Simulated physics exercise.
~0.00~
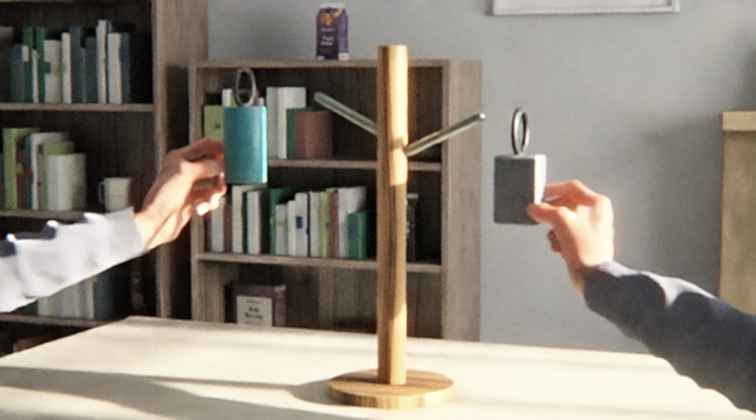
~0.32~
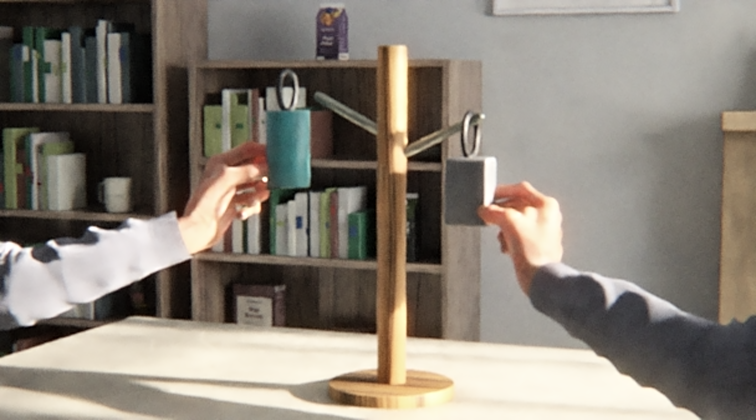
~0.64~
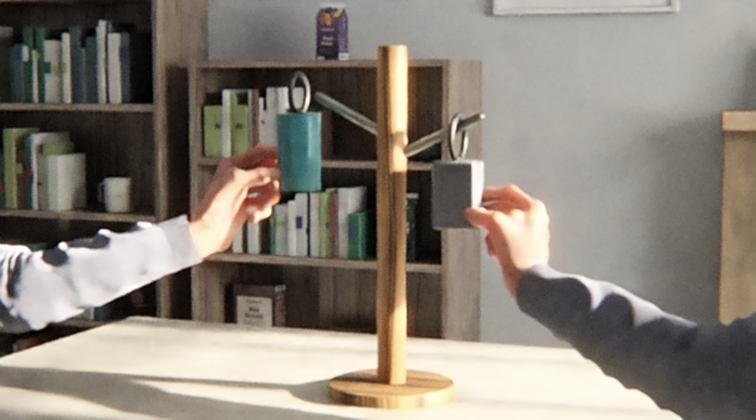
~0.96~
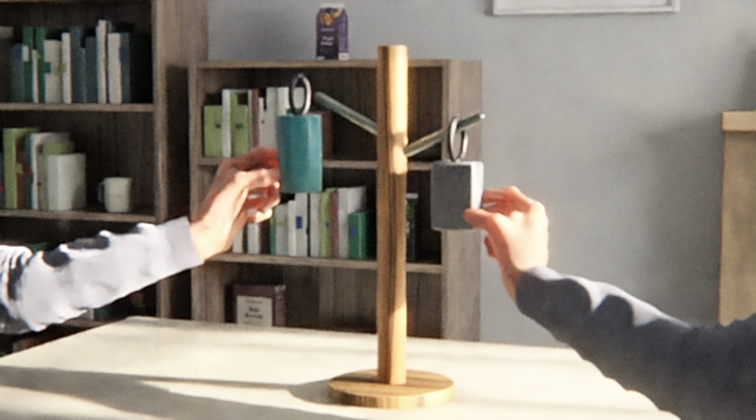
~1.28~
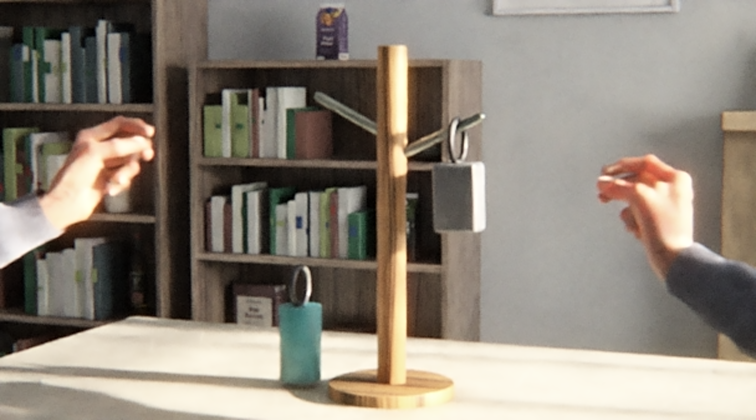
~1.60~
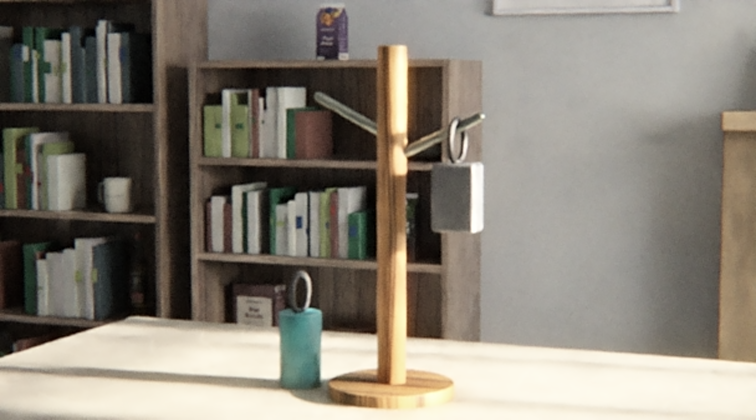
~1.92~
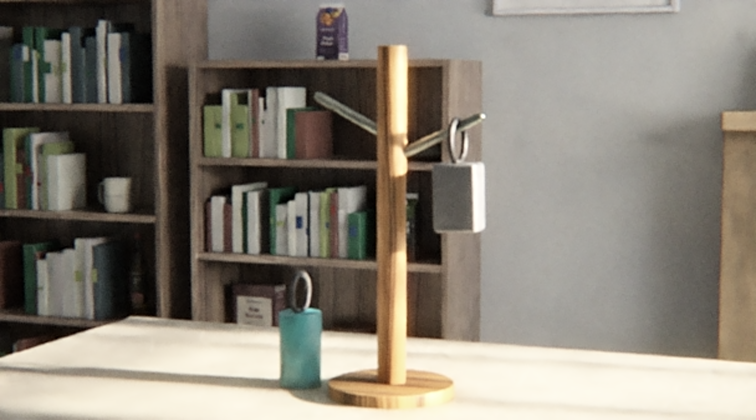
In a sunlit room with dark bookshelves and a grey wall, a still, level view takes in a pale table holding a wooden post with a round base and two slanting metal pegs. A hand at the left holds a turquoise cylinder with a ring on top, and a hand at the right holds a grey block with a similar ring. Both hands bring their objects inward to the pegs and pause there. The fingers then open and the hands draw away. The turquoise cylinder drops and stands upright on the table left of the base, while the grey block stays hanging from the right peg.
